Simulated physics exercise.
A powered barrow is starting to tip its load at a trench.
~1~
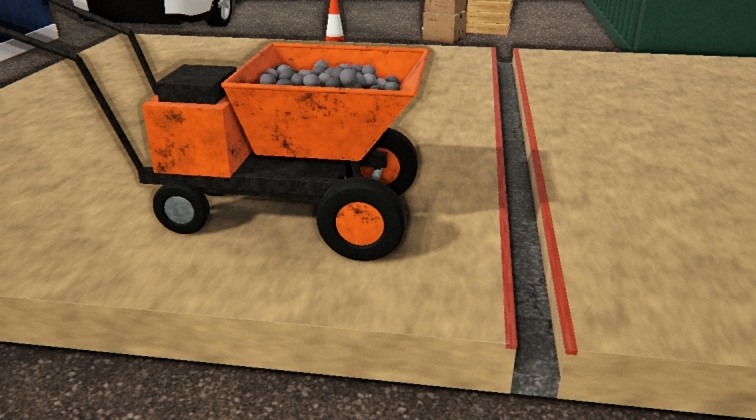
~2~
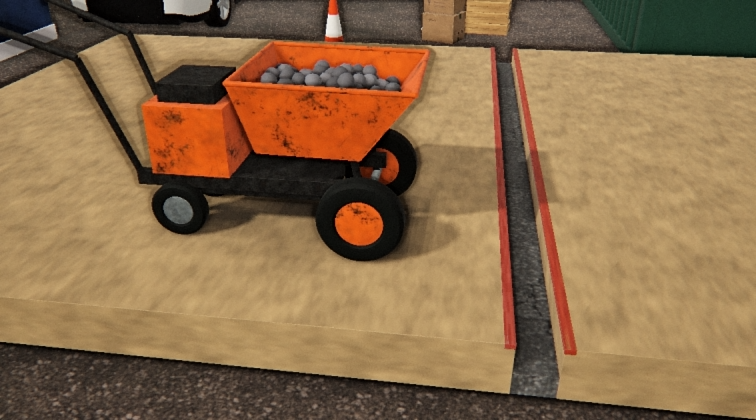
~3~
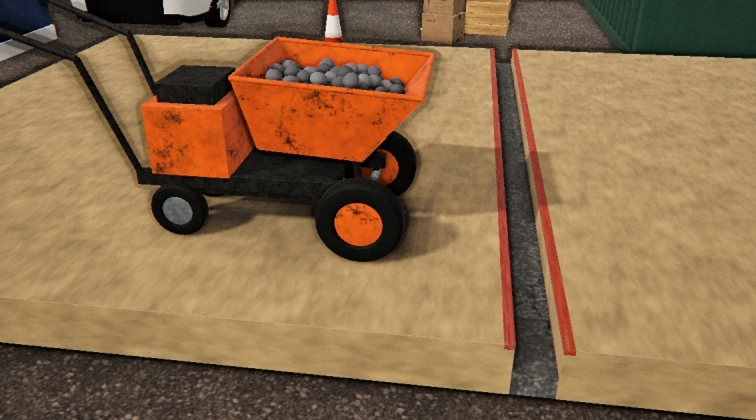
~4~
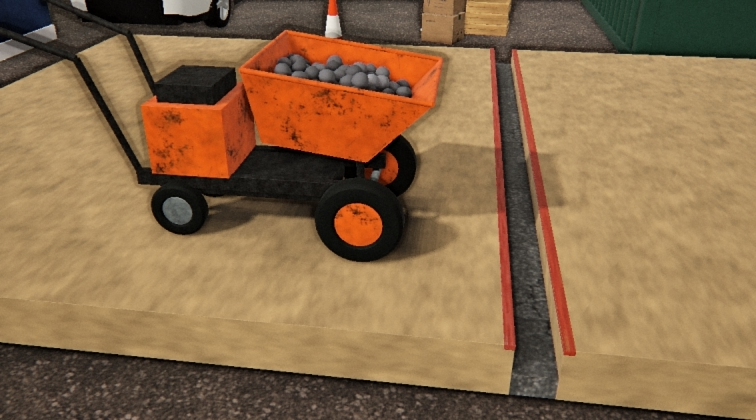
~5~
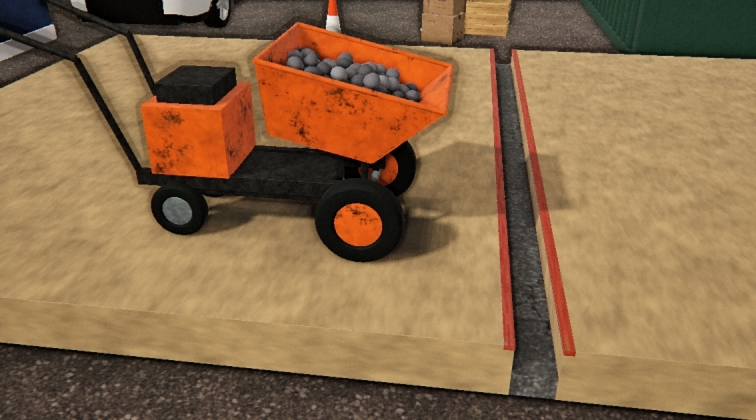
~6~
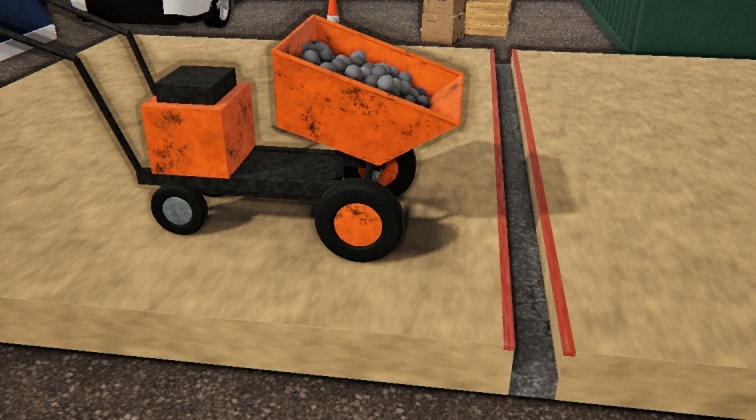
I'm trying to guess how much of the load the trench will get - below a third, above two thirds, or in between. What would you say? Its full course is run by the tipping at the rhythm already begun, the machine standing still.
Watching that, the trench's share sits in the middle third, one-third to two-thirds of the load.
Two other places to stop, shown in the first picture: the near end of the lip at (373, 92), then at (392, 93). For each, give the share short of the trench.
About 30 percent the first time, about 10 percent the second.
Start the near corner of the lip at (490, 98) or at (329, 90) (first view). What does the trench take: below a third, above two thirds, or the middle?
At spot one the answer is under a third, and at spot two it is under a third.
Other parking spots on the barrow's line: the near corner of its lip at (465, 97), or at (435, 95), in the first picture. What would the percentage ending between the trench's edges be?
First spot: About 0 percent; second spot: About 40 percent.
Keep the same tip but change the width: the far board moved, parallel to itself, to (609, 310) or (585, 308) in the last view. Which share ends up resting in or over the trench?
Well, it'd be something like 90 per cent the first time and 80 per cent the second.
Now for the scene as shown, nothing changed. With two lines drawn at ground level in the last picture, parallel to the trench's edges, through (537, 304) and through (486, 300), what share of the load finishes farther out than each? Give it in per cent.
Near 50 % and near 80 %, in that order.
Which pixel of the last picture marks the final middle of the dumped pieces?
(535, 234).
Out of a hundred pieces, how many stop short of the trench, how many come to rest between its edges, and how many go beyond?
In per cent, short 5, between 45 and beyond 25.
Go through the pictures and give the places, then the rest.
In the first picture, lip of the skip near (414, 94), level; top of the load near (319, 86), round cobbles; first edge of the trench near (509, 300); far edge near (564, 304), the trench under half as wide as the skip, and about as deep as wide.
In the second picture, lip of the skip near (416, 96), level; top of the load near (320, 85).
In the third picture, lip of the skip near (422, 99), tipped barely; top of the load near (314, 74).
In the fourth picture, lip of the skip near (432, 105), tipped a little; top of the load near (313, 74).
In the fifth picture, lip of the skip near (444, 113), tipped a little; top of the load near (324, 70).
In the sixth picture, lip of the skip near (458, 124), tipped clearly; top of the load near (317, 67); first edge of the trench near (507, 301); far edge near (562, 306).
Shortly afterwards, skip tipped steeply; the whole lot in the skip.
Next, skip tipped right over; the bulk in the skip; a little in or heaped over the trench; only a few beyond it; only a few falling.
Some moments later, skip tipped right over; near a quarter in the skip; only a few short of the trench; near half in or heaped over the trench; near a quarter beyond it.
In the end, skip tipped right over; near a quarter in the skip; a little short of the trench; near half in or heaped over the trench; near a quarter beyond it.
